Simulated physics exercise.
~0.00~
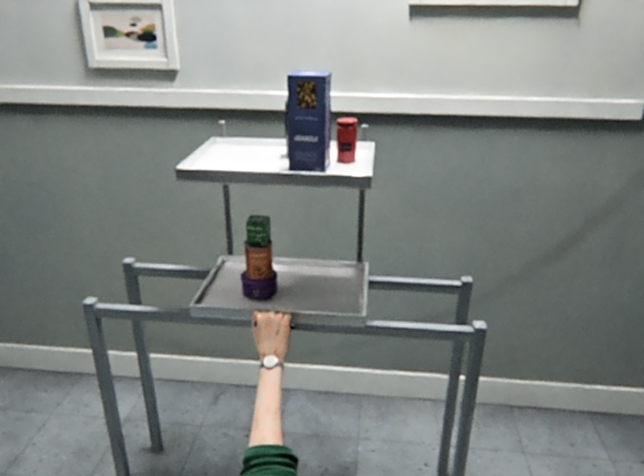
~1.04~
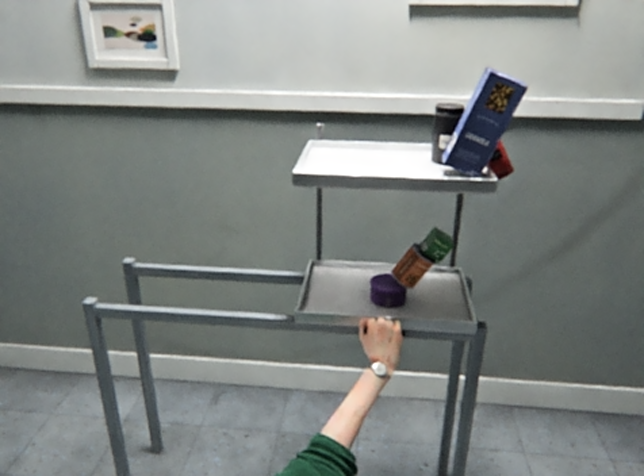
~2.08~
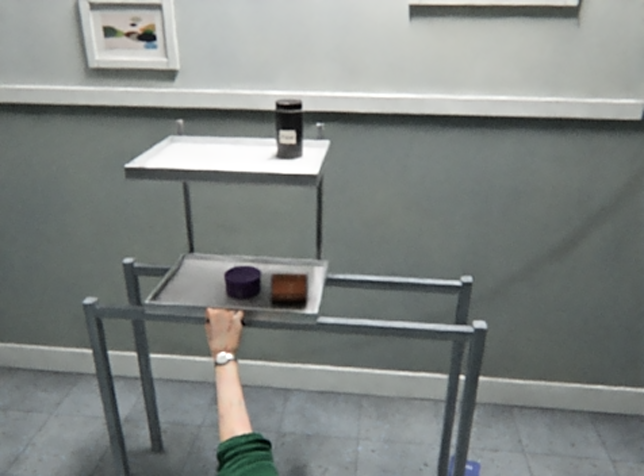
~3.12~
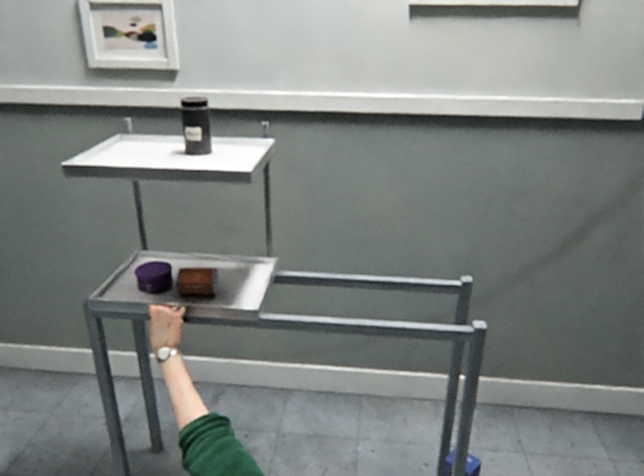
In the video, a hand slides a two-level metal tray right along rails, and a blue carton, red shaker and green packet topple off while an orange tin tips over; the tray then moves left, with the purple tub and black jar still upright.
